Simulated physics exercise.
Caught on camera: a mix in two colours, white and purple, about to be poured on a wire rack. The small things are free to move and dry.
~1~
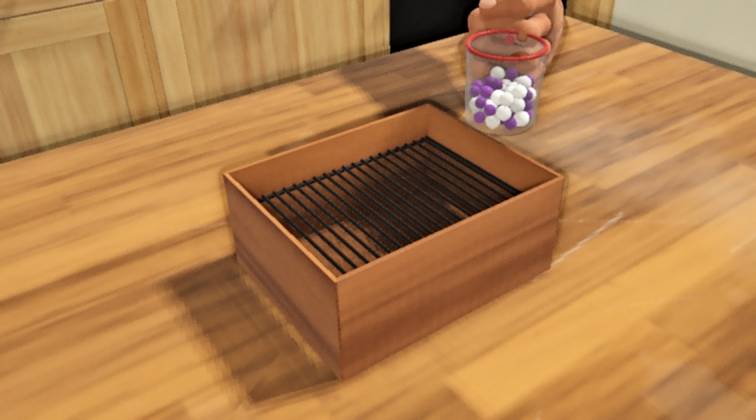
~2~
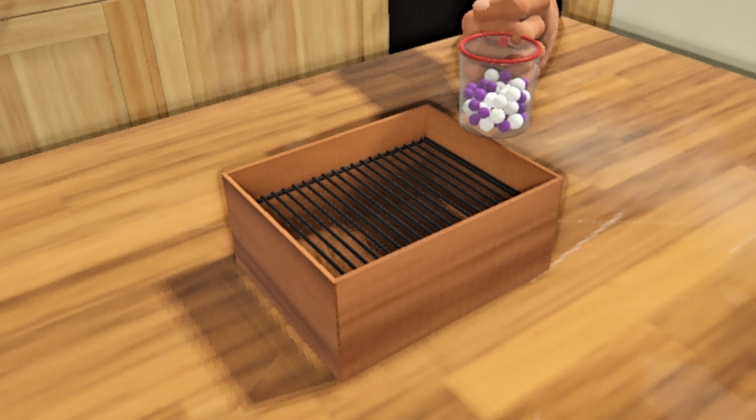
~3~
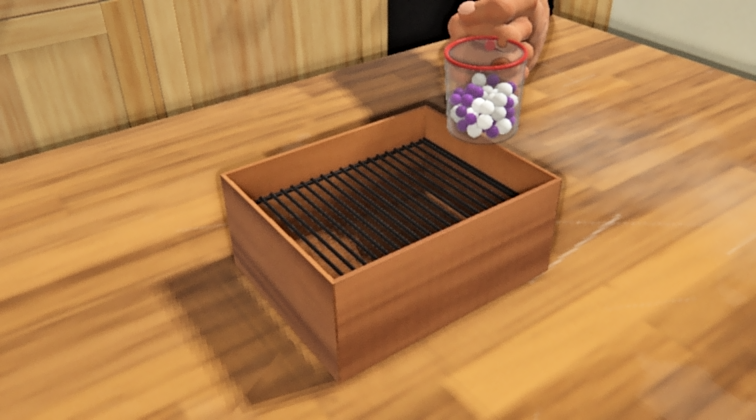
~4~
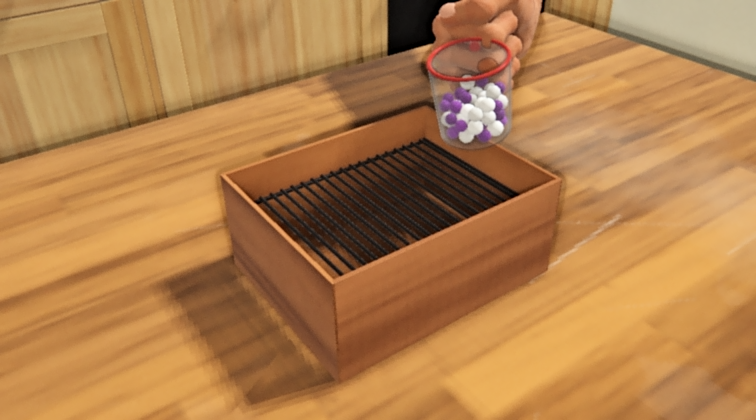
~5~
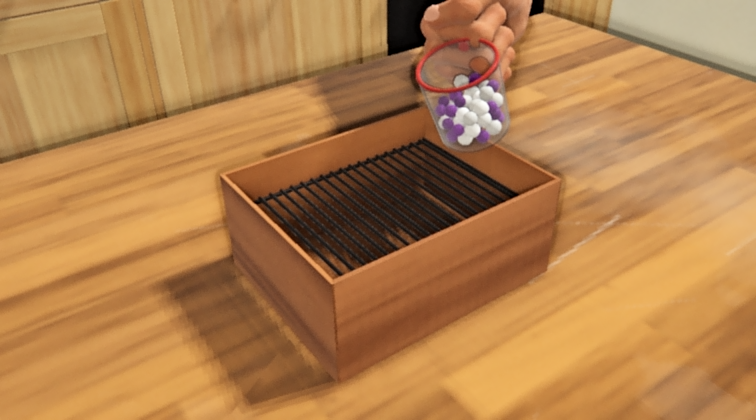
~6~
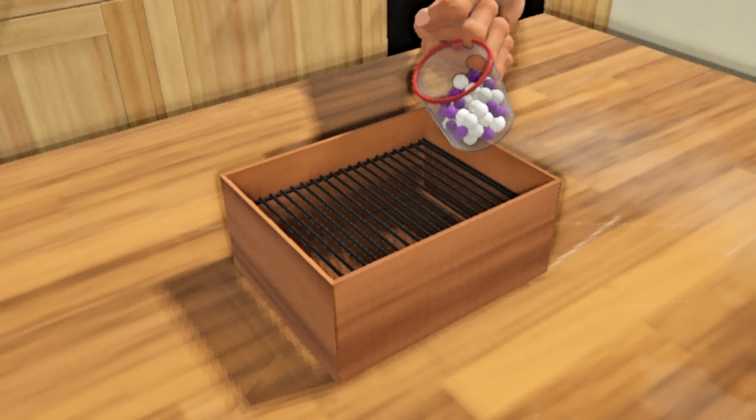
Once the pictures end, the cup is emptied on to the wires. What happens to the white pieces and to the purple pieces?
The white ones hang back up top, and as for the purple ones, they hang back up top.
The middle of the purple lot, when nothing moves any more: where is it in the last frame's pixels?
Near pixel (399, 192).
Then, 0.40 s later than the last frame, white ones, every one in the cup; purple ones, every one in the cup.
Then, 0.83 s later than the last frame, white ones, every one in the cup; purple ones, almost all in the cup, about a tenth on or over the wires.
Then, 1.34 s later than the last frame, white ones, every one on or over the wires; purple ones, every one on or over the wires.
When it is over, white ones, every one on the wires, not one under the rack; purple ones, every one on the wires, not one under the rack.
